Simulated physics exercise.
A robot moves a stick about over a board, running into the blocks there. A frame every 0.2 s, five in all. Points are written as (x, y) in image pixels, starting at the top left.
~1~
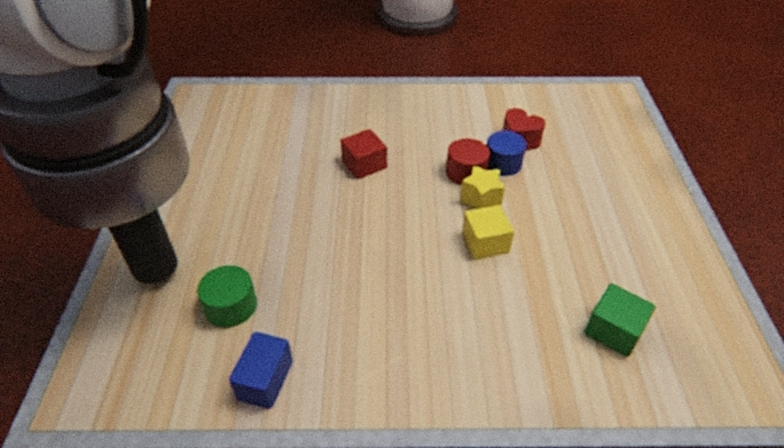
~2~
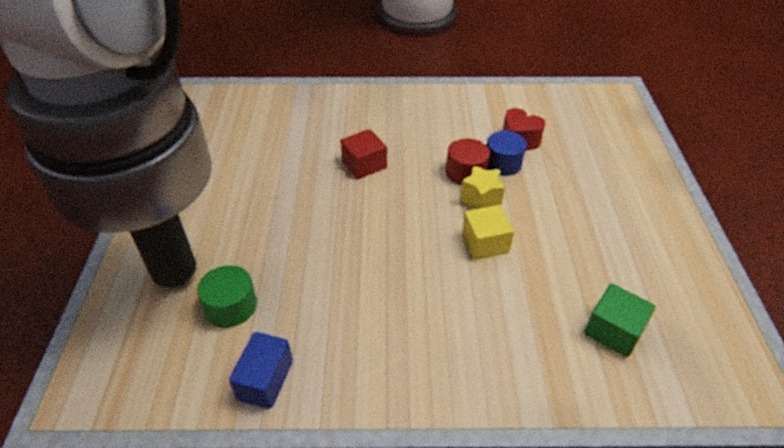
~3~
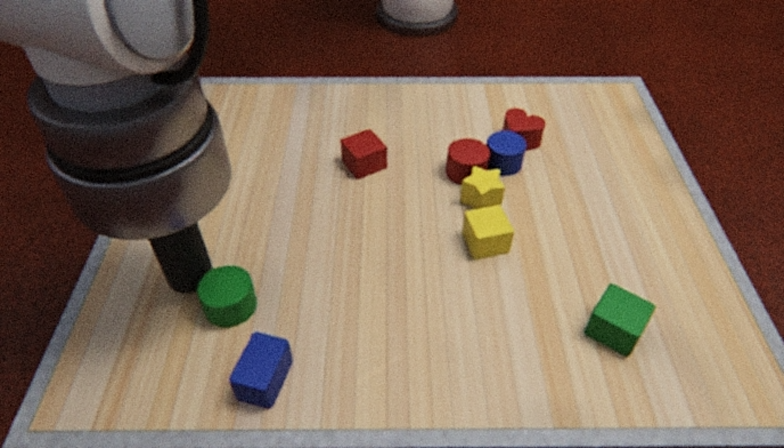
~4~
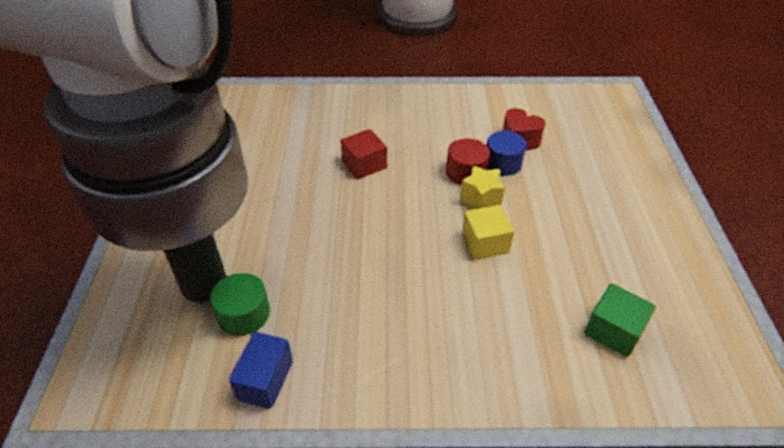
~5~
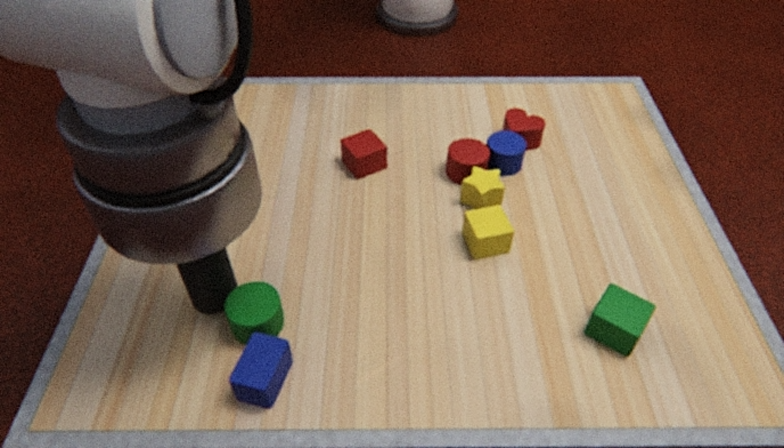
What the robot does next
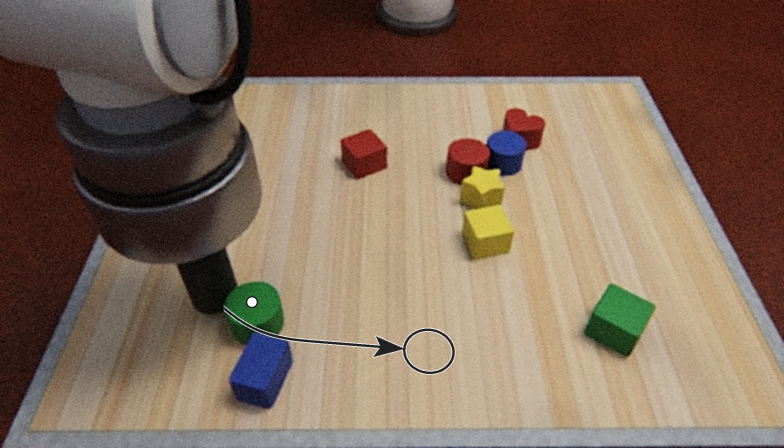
To begin with, a robot arm holds a dark stick at the left of a wooden board scattered with coloured blocks, and it moves right towards a green round block. The stick then pushes the green block a short way right and down, close to the blue block, while the other blocks stay still.
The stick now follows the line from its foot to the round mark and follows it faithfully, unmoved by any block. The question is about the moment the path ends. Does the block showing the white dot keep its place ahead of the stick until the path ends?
Answer: Yes.
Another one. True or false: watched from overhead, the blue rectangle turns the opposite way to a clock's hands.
The claim does not hold.
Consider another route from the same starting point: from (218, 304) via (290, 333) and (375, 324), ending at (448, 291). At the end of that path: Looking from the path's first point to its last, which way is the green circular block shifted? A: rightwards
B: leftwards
A (rightwards)
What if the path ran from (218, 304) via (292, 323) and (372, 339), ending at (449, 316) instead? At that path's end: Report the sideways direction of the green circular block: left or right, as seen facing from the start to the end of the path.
The shift is to the right of that direction.
Drawn move, from (218, 304) via (275, 336) and (351, 345), ending at (429, 351); the dot is on the green circular block.
The first path, step by step. One third of the way, stick (276, 329); green circular block (324, 327); blue rectangle (266, 371), turned 30° clockwise.
Two thirds of the way, stick (351, 337); green circular block (400, 342); blue rectangle (266, 371), turned 30° clockwise.
At the end, stick (430, 343); green circular block (473, 365); blue rectangle (266, 371), turned 30° clockwise.
